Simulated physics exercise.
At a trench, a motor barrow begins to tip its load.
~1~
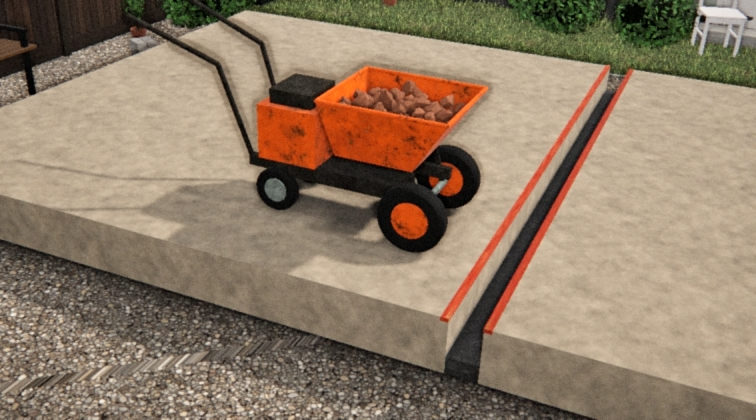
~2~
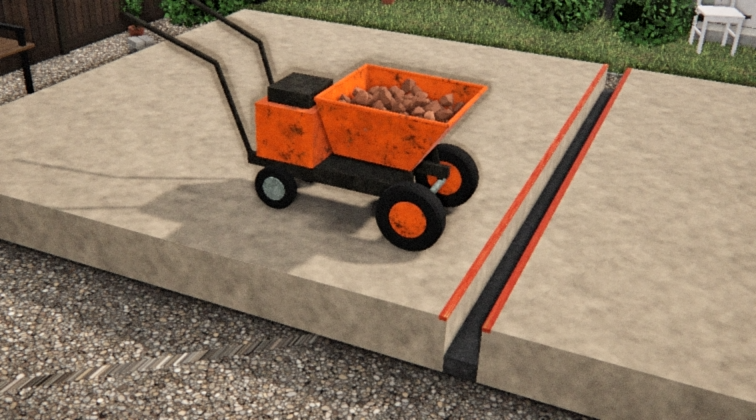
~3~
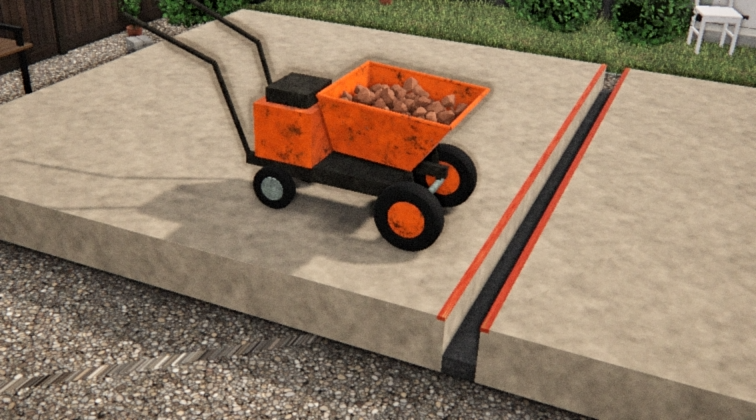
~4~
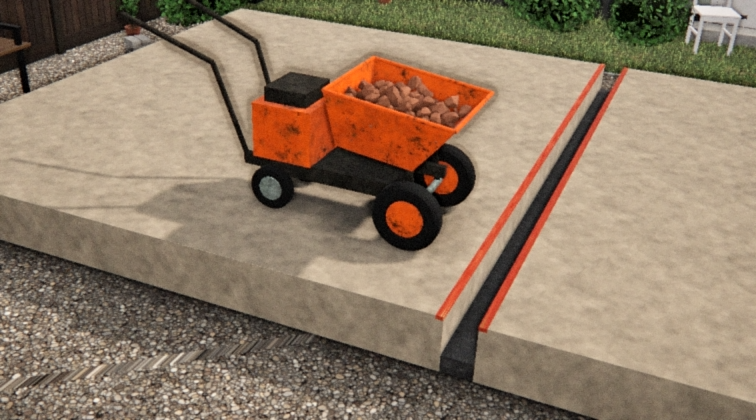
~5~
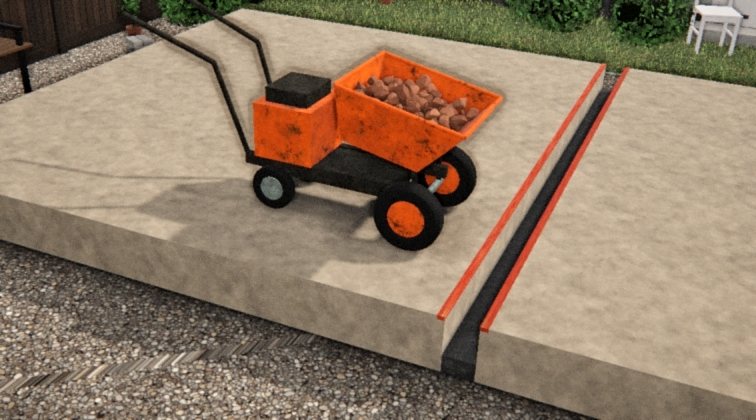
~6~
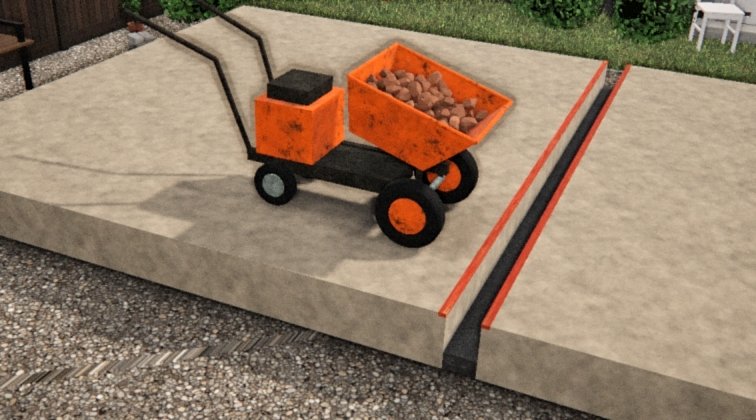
An orange motor barrow stands beside a narrow trench and tilts its rubble-filled skip forward.
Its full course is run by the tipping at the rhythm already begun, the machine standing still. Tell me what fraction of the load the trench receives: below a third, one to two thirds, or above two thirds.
Way I see it, the trench ends up with short of a third of the load.
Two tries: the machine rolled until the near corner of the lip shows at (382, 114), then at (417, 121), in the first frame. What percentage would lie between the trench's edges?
Some 60 in a hundred, then some 60 in a hundred.
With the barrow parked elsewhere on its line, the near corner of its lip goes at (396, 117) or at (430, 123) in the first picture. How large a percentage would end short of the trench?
In order: 10 % and 0 %.
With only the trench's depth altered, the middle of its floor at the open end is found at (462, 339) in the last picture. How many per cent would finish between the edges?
It lands somewhere near 0 percent.
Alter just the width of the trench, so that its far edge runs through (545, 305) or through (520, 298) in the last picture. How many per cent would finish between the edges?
In order: Near 80, then 30 percent.
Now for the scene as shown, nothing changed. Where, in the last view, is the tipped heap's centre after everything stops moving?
(570, 251).
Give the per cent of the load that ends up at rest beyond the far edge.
70 percent.
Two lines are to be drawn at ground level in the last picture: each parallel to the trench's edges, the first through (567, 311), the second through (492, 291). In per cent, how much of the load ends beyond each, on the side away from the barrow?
The first comes to 20 per cent, the second to 70 per cent.
Shortly afterwards, skip tipped steeply; the whole lot in the skip.
Next, skip tipped right over; the bulk in the skip; near a quarter beyond it; only a few falling.
Some moments later, skip tipped right over; near a third in the skip; only a few in or heaped over the trench; near two thirds beyond it.
In the end, skip tipped right over; near a third in the skip; only a few in or heaped over the trench; near two thirds beyond it.
